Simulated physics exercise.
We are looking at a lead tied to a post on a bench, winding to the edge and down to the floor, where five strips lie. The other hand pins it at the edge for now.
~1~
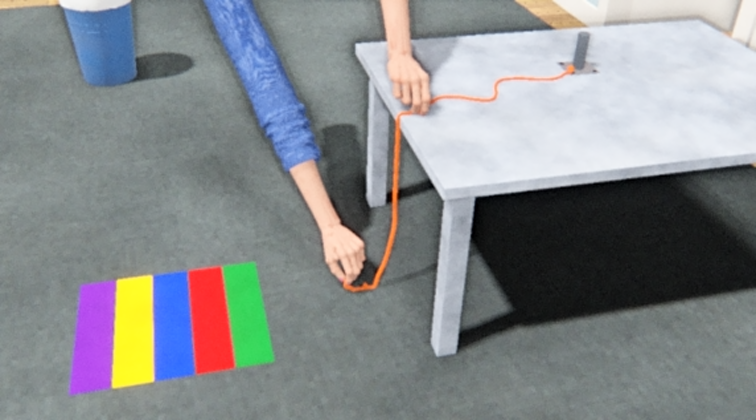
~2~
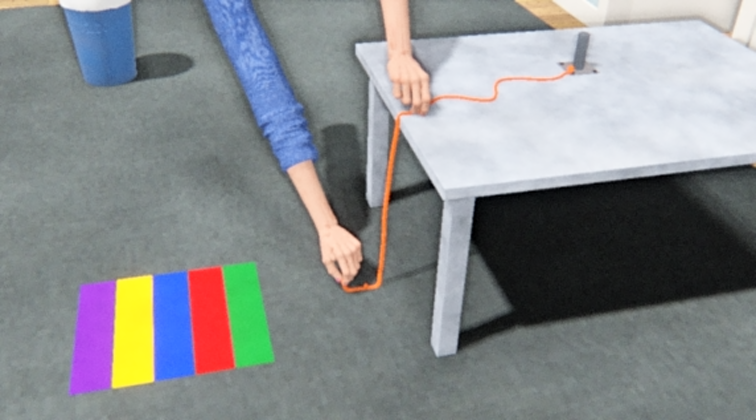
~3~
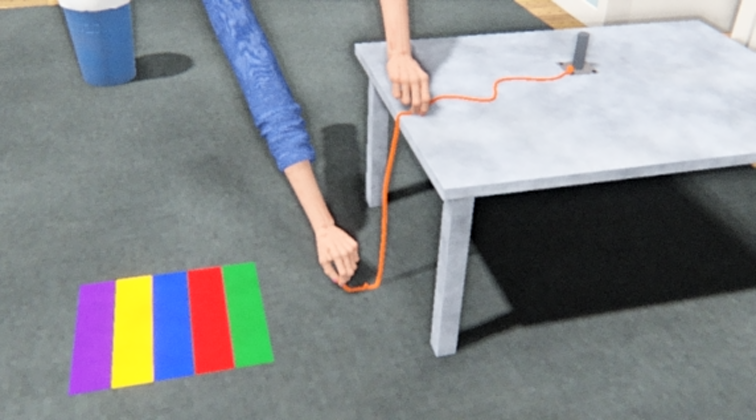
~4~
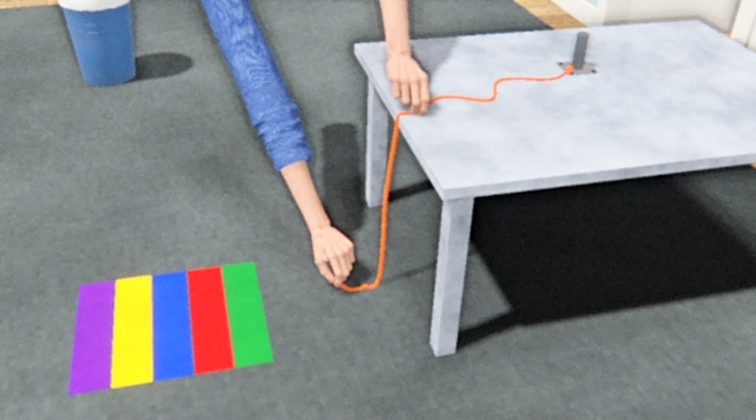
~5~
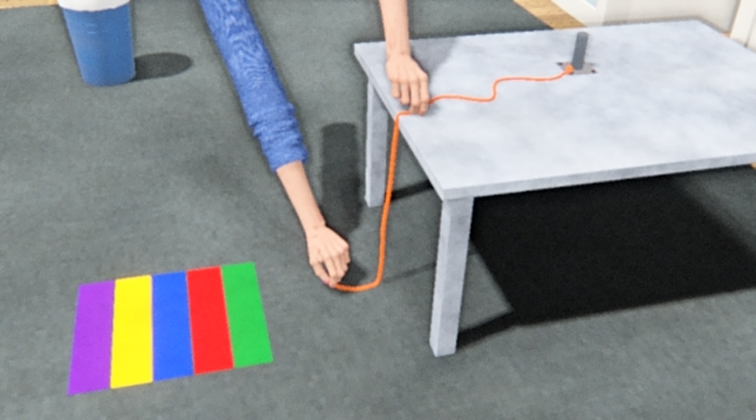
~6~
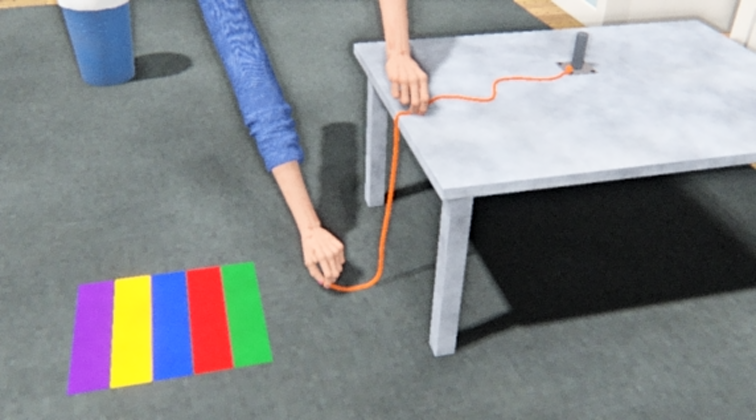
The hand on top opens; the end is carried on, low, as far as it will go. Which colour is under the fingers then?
The end stops over the blue strip.
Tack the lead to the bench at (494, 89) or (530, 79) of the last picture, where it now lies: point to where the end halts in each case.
Near (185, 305) and (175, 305).
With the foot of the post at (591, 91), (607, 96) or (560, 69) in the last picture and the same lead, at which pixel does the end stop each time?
The places are (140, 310), (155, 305) and (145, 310).
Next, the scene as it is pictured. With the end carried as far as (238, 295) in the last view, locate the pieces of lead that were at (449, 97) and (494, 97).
About (419, 102), and the other about (460, 92).
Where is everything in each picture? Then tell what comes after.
The first picture shows end (346, 280); green (252, 344); red (214, 350); blue (174, 357); yellow (134, 363); purple (92, 370).
The second picture shows end (343, 281); lead through (556, 79) (495, 89) (441, 98) (396, 134) (385, 207) (381, 268).
The third picture shows end (339, 281).
The fourth picture shows end (335, 282); lead through (555, 79) (494, 89) (440, 98) (396, 134) (385, 207) (381, 268).
The fifth picture shows end (330, 282).
The sixth picture shows end (325, 283); lead through (554, 79) (494, 89) (439, 98) (397, 134) (389, 207) (381, 267).
Early on, end near (238, 295); over green.
Midway, end near (192, 302); over red.
At the end of the slack, end near (164, 306); over blue. It gets as far as the blue strip.
